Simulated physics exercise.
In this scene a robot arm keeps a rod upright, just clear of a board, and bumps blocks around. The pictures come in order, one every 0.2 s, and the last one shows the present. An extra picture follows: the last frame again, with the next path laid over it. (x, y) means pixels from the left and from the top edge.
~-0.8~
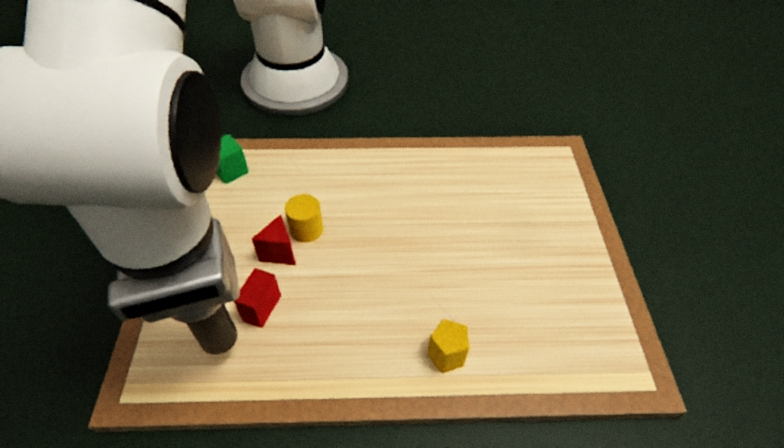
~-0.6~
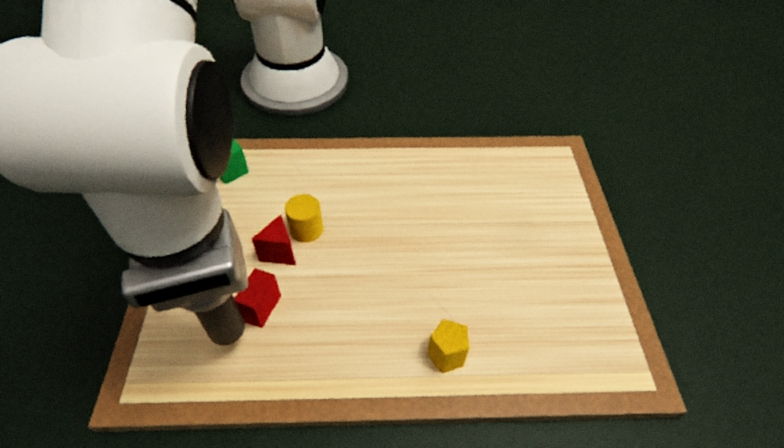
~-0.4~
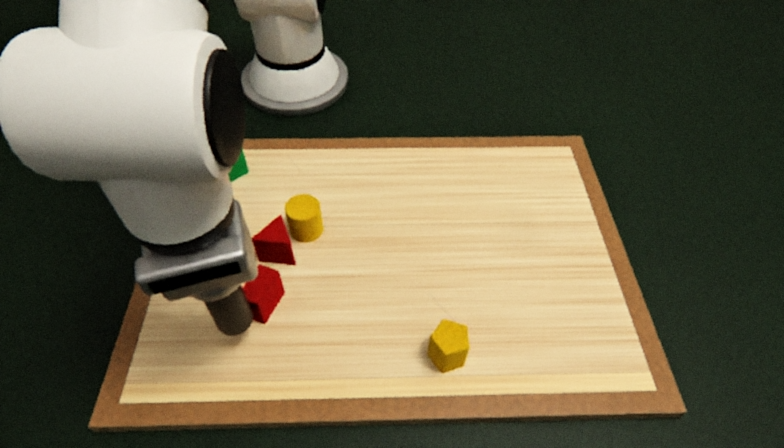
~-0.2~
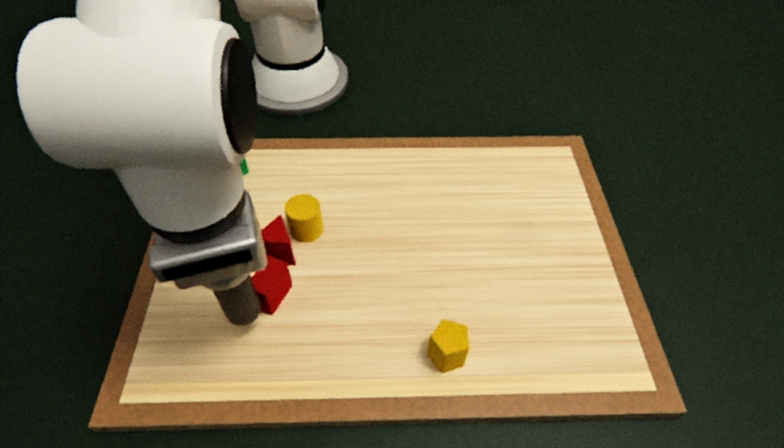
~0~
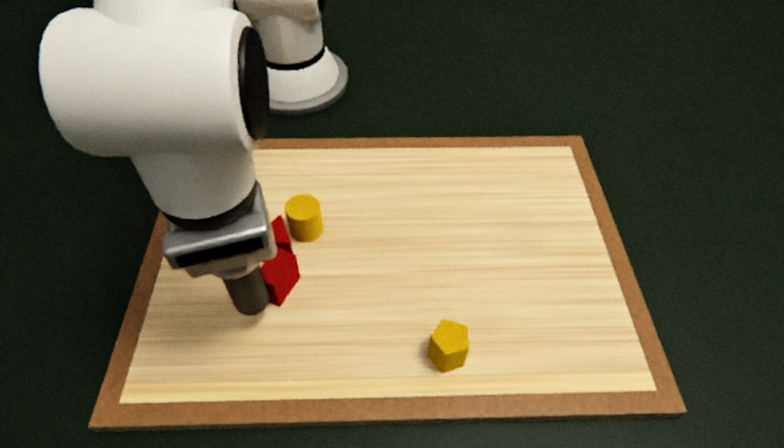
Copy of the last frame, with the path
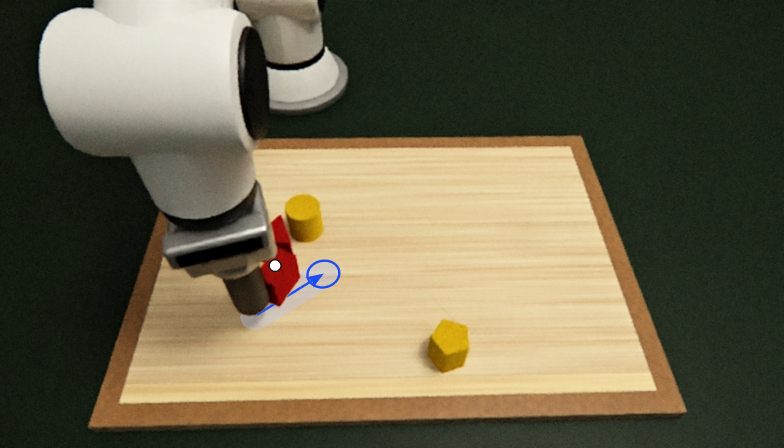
A white robot arm with a dark rod at its tip reaches over a pale wooden board with a brown border, seen from above at a fixed angle. A green block, a yellow cylinder, a red triangular block and a red block sit toward the left, with a yellow pentagonal block lower right. The rod slides slowly up and right, nudging the lower red block toward the triangular one.
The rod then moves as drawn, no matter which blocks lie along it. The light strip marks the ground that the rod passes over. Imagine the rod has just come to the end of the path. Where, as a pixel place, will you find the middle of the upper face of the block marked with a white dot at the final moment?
Final place: (331, 222).
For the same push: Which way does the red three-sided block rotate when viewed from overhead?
Watching from overhead, you'd notice the red three-sided block rotating counter-clockwise.
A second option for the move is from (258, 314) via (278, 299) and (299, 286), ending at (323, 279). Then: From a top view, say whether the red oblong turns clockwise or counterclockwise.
Its rotation is counterclockwise.
Drawn move, from (258, 314) to (323, 274); the dot is on the red oblong.
The first path, step by step. Halfway along, rod (289, 278); red three-sided block (279, 226), turned 40° anticlockwise; red oblong (306, 242), turned 15° anticlockwise.
At the end, rod (321, 259); red three-sided block (279, 226), turned 40° anticlockwise; red oblong (331, 222), turned 35° anticlockwise; yellow disc still.
